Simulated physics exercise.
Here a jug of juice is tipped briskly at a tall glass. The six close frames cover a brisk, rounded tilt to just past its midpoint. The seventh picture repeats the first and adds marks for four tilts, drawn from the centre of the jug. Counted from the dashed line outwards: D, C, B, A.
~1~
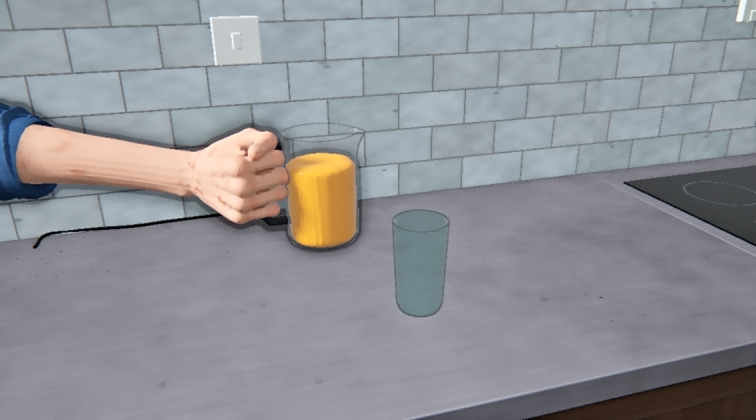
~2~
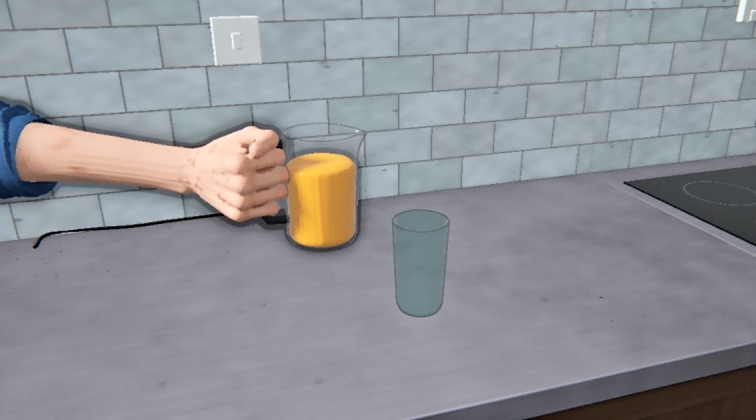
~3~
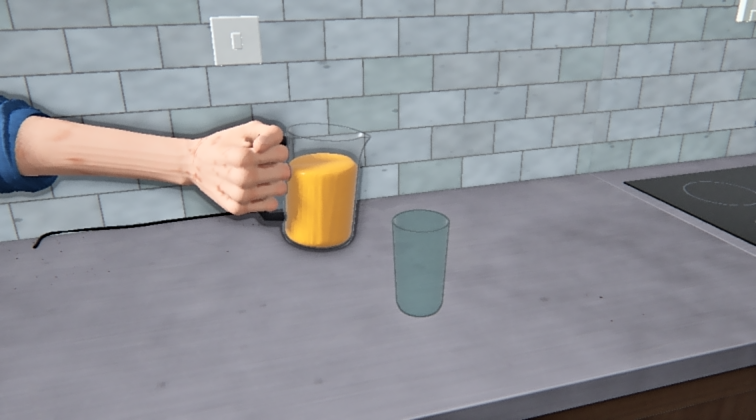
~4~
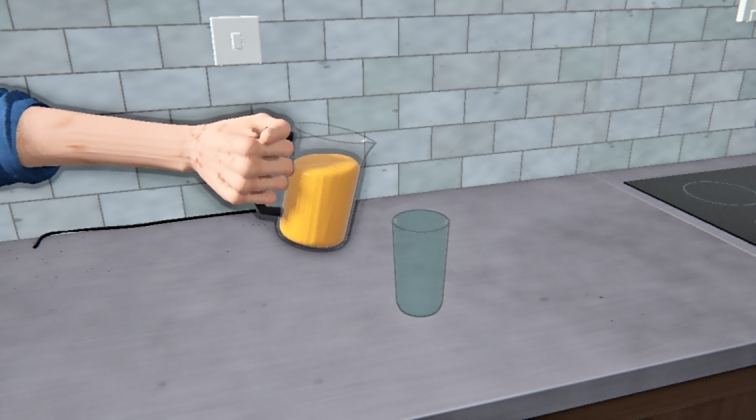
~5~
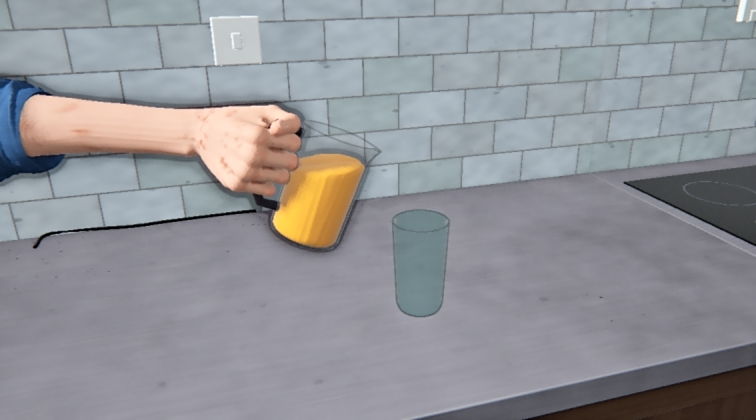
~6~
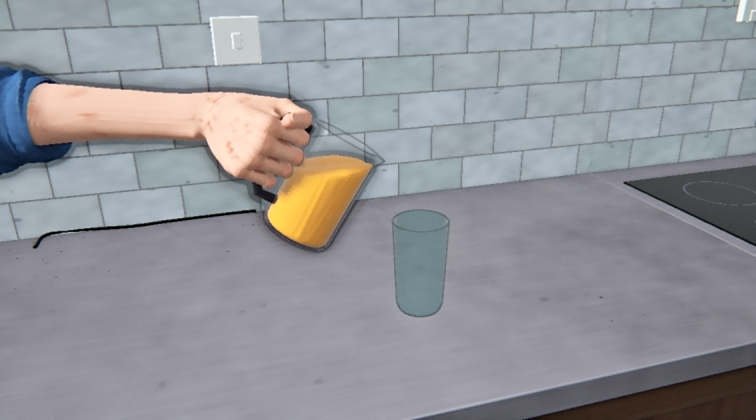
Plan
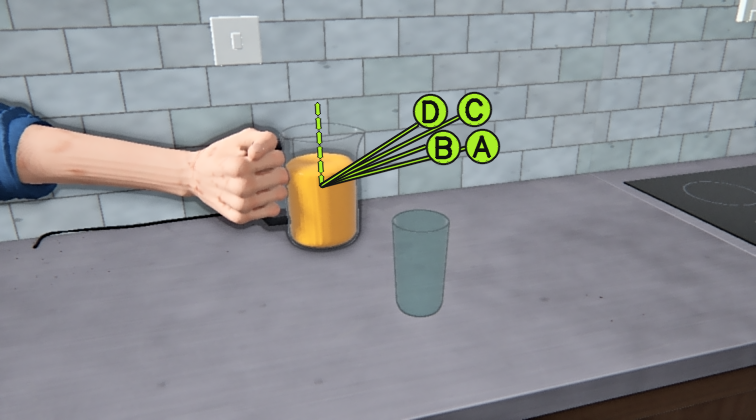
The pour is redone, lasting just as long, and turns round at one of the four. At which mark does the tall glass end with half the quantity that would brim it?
Tilt B.
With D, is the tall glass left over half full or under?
Under.
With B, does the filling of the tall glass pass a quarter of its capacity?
Yes, clearly.
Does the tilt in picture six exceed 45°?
No.
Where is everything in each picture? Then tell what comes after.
Upright, lip at (363, 131); rim of the tall glass round (421, 220); nothing has left yet, in the first picture.
Upright, lip at (365, 132); nothing has left yet, in the second picture.
Tipped about 6°, lip at (369, 135); nothing has left yet, in the third picture.
Tipped about 14°, lip at (374, 142); nothing has left yet, in the fourth picture.
Tipped about 23°, lip at (380, 150); nothing has left yet, in the fifth picture.
Tipped about 32°, lip at (384, 159); nothing has left yet, in the sixth picture.
On the marked copy, A at (465, 148); B at (425, 146); C at (458, 117); D at (417, 124).
For tilt A, the tall glass ends with about 65 % of what it can hold.
For tilt B, the tall glass ends with about 51 % of what it can hold.
For tilt C, the tall glass ends with about 36 % of what it can hold.
For tilt D, the tall glass ends with about 24 % of what it can hold.
